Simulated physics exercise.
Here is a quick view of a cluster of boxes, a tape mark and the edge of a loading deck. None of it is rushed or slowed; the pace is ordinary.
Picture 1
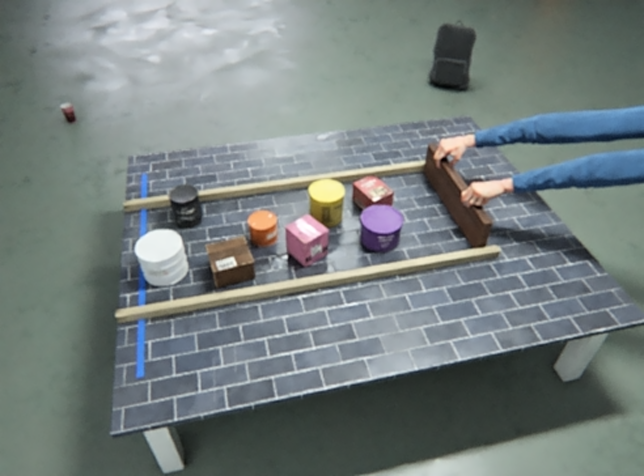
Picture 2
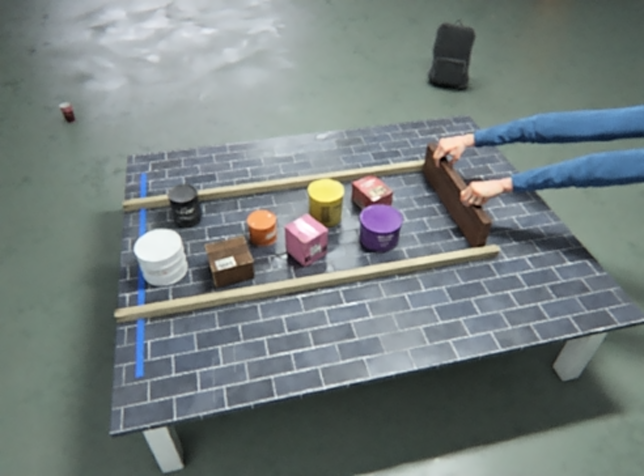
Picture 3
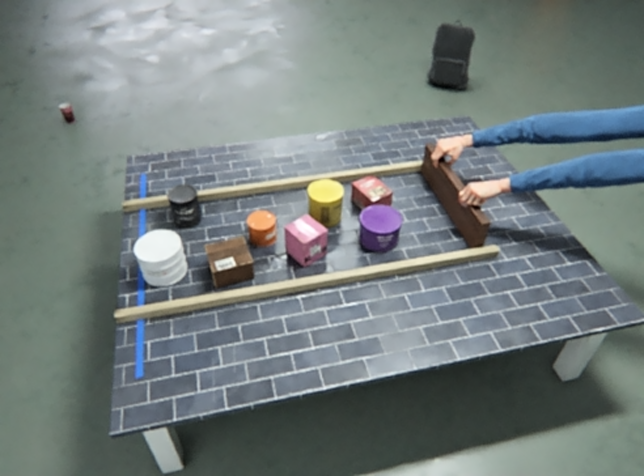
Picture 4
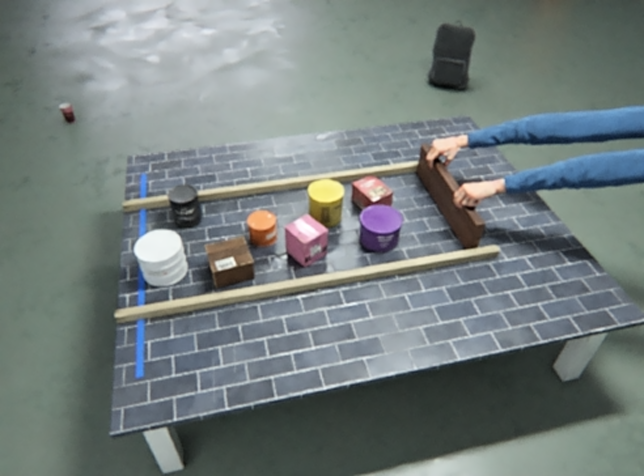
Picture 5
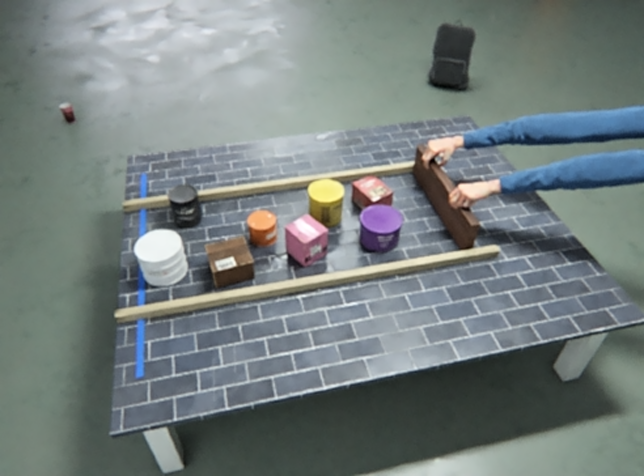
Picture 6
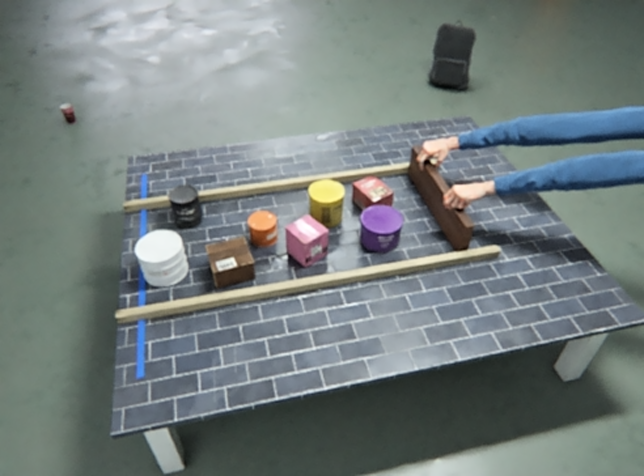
On a dark tiled tabletop, two hands slid a brown plank slightly left between two wooden rails, while the colorful tubs and boxes ahead of it and the strip of blue tape stayed still.
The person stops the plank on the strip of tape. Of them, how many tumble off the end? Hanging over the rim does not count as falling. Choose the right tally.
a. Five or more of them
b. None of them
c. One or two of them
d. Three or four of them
Option a: Five or more of them.
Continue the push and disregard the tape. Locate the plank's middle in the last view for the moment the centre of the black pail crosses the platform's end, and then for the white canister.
For the black pail, about (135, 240); for the white canister, about (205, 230).
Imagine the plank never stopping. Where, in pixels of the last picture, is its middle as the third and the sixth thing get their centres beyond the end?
First at (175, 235), next at (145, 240).
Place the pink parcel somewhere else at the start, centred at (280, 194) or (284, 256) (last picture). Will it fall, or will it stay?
The pink parcel ends up below at the first spot and is safe at the second.
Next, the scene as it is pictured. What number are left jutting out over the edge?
Overhanging: 3.
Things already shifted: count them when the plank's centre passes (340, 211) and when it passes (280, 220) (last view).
At first I count 4, and then 7.
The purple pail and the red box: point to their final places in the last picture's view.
First (116, 276), then (126, 233).
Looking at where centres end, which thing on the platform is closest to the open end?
The purple pail finishes nearest.
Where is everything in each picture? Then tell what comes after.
In the first picture, white canister (162, 258); black pail (186, 207); brown box (231, 262); plank (454, 194); tape (143, 256).
In the second picture, black pail (185, 206); plank (454, 193).
In the third picture, brown box (230, 262); orange canister (262, 229).
In the fourth picture, white canister (162, 258); yellow pail (326, 204).
In the fifth picture, black pail (186, 207); red box (372, 196).
In the sixth picture, white canister (162, 258); black pail (186, 207); brown box (231, 262); plank (437, 196); tape (143, 256).
Soon after, none off yet; white canister at rest near (162, 258); black pail at rest near (186, 207); brown box at rest near (231, 262).
After that, none off yet; white canister displaced a little near (148, 252); black pail displaced a little near (180, 205); brown box displaced well along near (162, 282).
In the end, the number that fall off is five or more; gone, yellow pail, pink parcel, orange canister, brown box and white canister.
